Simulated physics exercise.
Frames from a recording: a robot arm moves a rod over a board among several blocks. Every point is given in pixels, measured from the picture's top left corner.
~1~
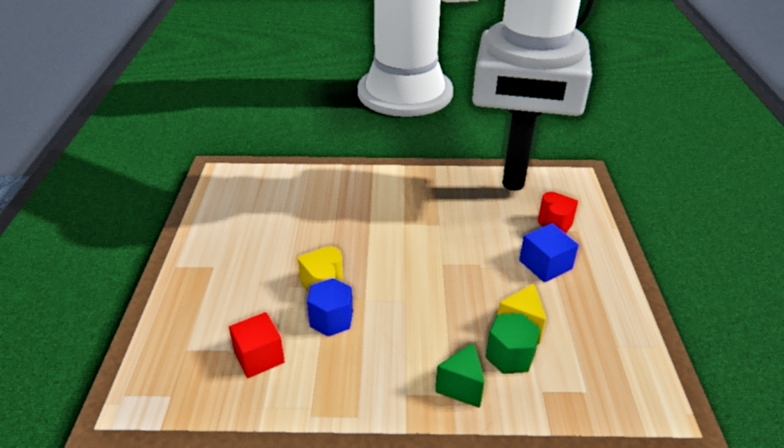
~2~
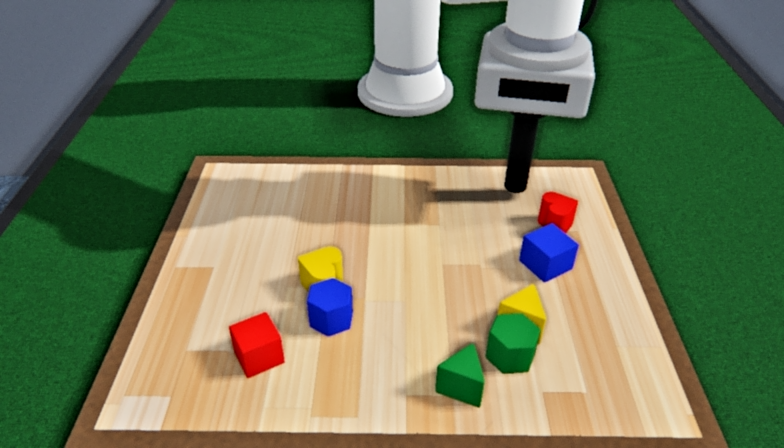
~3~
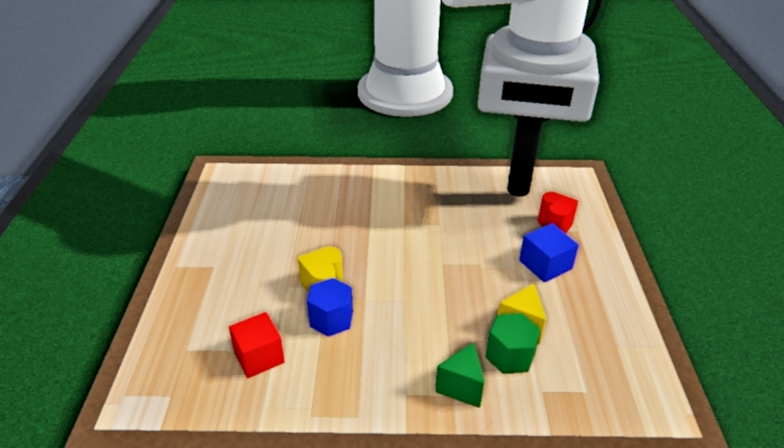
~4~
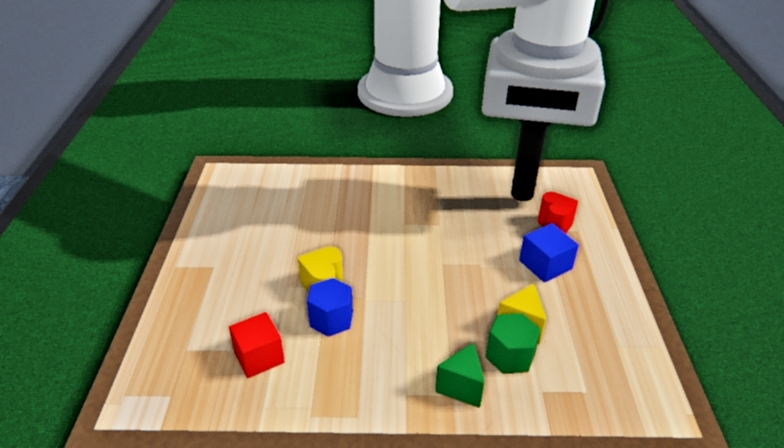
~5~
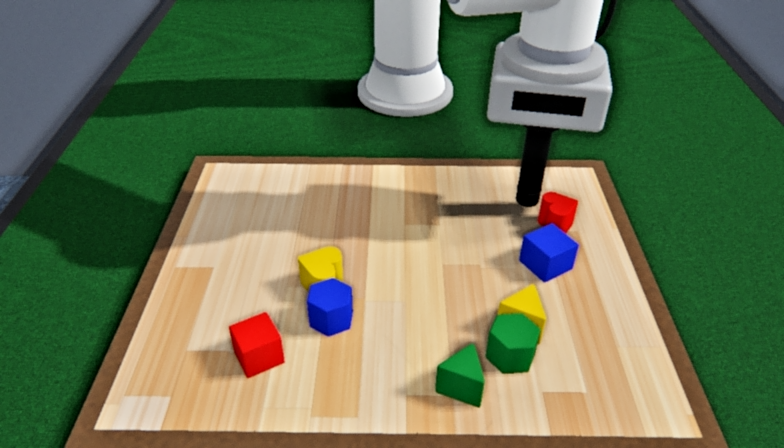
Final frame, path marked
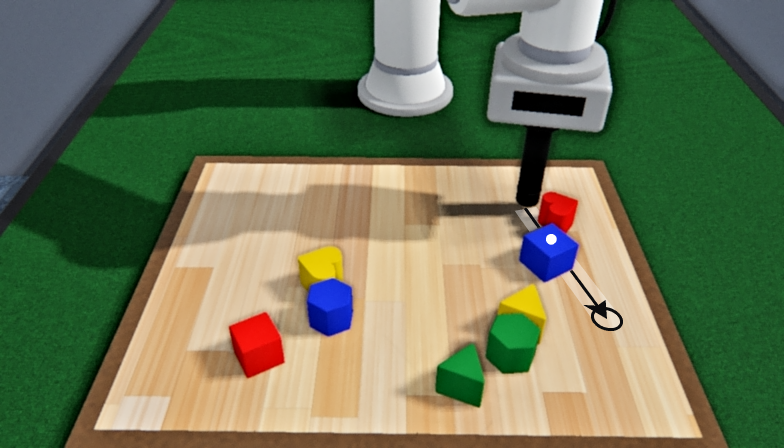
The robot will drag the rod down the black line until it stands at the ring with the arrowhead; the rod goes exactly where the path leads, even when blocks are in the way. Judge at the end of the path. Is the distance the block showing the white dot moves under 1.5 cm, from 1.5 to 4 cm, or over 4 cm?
It falls in the over 4 cm band.
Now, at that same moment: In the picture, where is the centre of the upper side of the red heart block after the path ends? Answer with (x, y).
I'd guess (594, 221).
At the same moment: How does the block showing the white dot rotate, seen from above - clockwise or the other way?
Viewed from the top, it goes clockwise.
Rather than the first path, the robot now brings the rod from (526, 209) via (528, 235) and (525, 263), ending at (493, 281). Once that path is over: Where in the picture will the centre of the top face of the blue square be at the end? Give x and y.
By then it is at (560, 253).
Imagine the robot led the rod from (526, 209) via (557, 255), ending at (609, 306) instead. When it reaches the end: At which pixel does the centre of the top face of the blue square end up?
I predict (558, 267).
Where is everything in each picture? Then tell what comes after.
Rod's lower end at (513, 185); yellow triangular block at (526, 301); blue square at (551, 239); red heart block at (560, 202), in the first picture.
Rod at (515, 188); blocks still, in the second picture.
Rod at (518, 191); blocks still, in the third picture.
Rod at (522, 195); blocks still, in the fourth picture.
Rod at (527, 201); yellow triangular block at (526, 301); blue square at (551, 239); red heart block at (560, 202), in the fifth picture.
Drawn move, straight from (526, 209) to (607, 319); the dot is on the blue square.
The first path, step by step. One third of the way, rod at (551, 234); blue square at (552, 242); red heart block at (589, 219), turned 65° anticlockwise.
Two thirds of the way, rod at (579, 270); blue square at (554, 265), turned 70° clockwise; red heart block at (594, 221), turned 85° anticlockwise.
At the end, rod at (610, 311); yellow triangular block still; blue square at (555, 269), turned 90° clockwise; red heart block at (594, 221), turned 85° anticlockwise.
